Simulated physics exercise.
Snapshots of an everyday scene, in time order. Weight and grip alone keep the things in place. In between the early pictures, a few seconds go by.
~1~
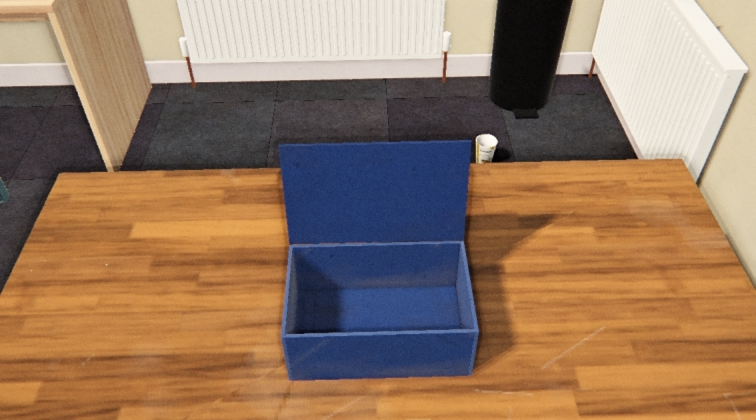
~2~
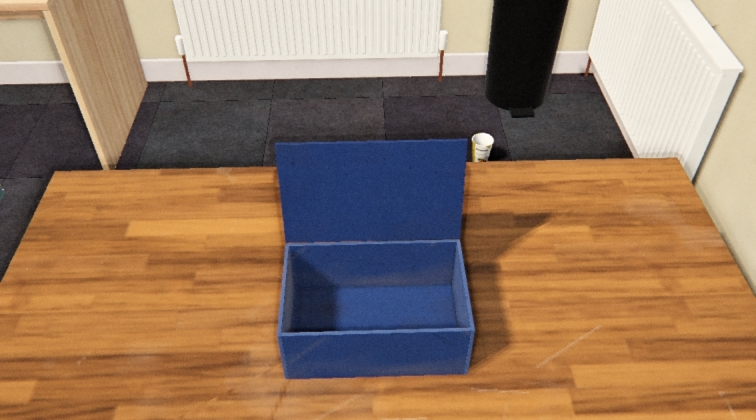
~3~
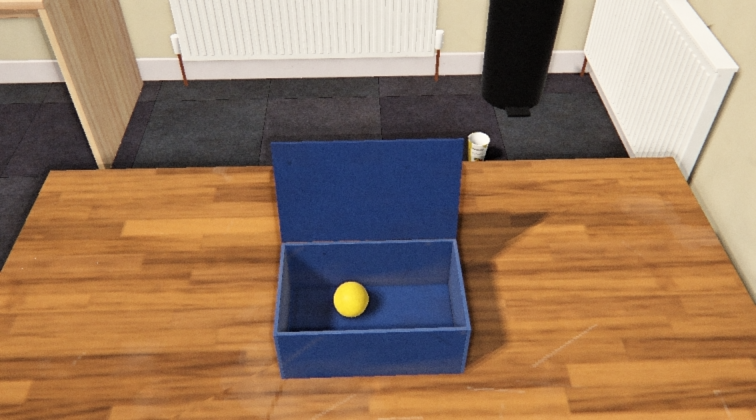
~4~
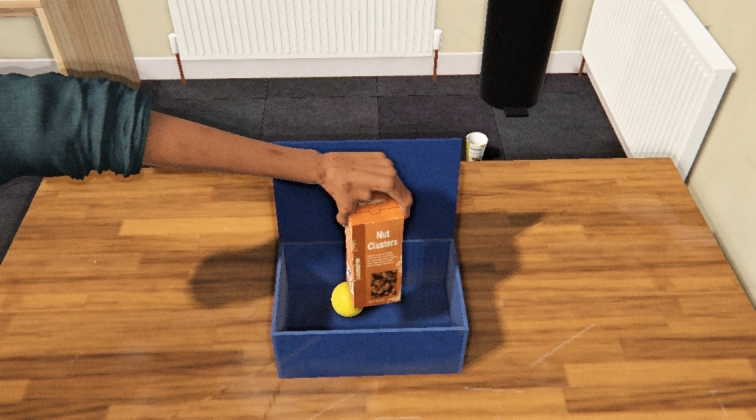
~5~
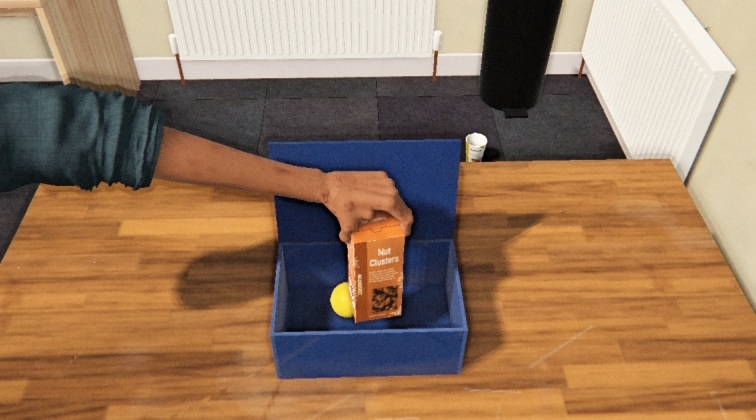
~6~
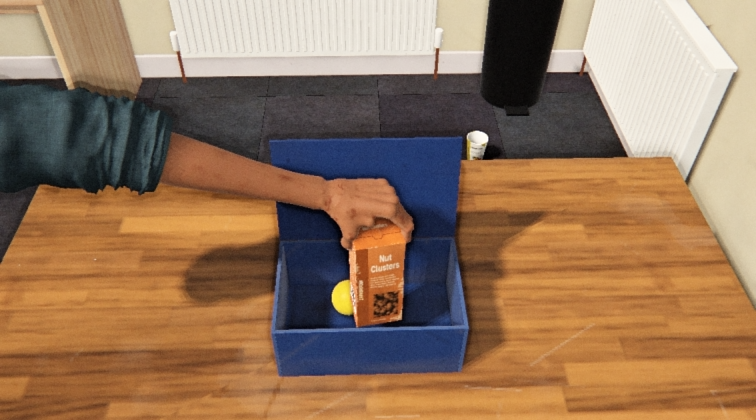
A yellow ball-like object appeared inside the open blue box on the wooden table, then a hand reached in from the left and lowered an orange carton beside it, still gripping the top.
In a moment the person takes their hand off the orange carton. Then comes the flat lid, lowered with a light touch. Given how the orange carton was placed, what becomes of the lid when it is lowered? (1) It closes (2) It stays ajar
2.
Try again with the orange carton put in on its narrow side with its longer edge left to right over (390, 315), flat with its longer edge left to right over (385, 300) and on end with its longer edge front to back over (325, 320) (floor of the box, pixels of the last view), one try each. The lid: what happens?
Try 1: Lid goes down; try 2: Lid stays raised; try 3: Lid stays raised.
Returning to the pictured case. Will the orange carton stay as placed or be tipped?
Looking at the last picture, it is left as set.
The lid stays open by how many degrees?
Roughly 40°.
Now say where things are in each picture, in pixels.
In the first frame, the last thing is not in view yet.
In the second frame, the last thing is not in view yet.
In the third frame, the last thing is not in view yet; yellow lemon (351, 299).
The fourth frame shows on its way; orange carton (373, 252).
The fifth frame shows on its way; orange carton (375, 267).
The sixth frame shows put in, still held; orange carton (376, 273).
Then, 0.50 s on from there, orange carton turned 9° from how it was put near (385, 306); yellow lemon shifted a little.
Then, 1.30 s on from there, lid 78° above the rim; orange carton shifted about its own width near (383, 301); yellow lemon shifted a little.
Then, 1.90 s on from there, lid 42° above the rim; orange carton shifted about its own width near (383, 300); yellow lemon shifted a little.
In the end, lid 42° above the rim; moved from the start, orange carton; yellow lemon unmoved. At the end, from the last picture's camera, orange carton near (383, 298).
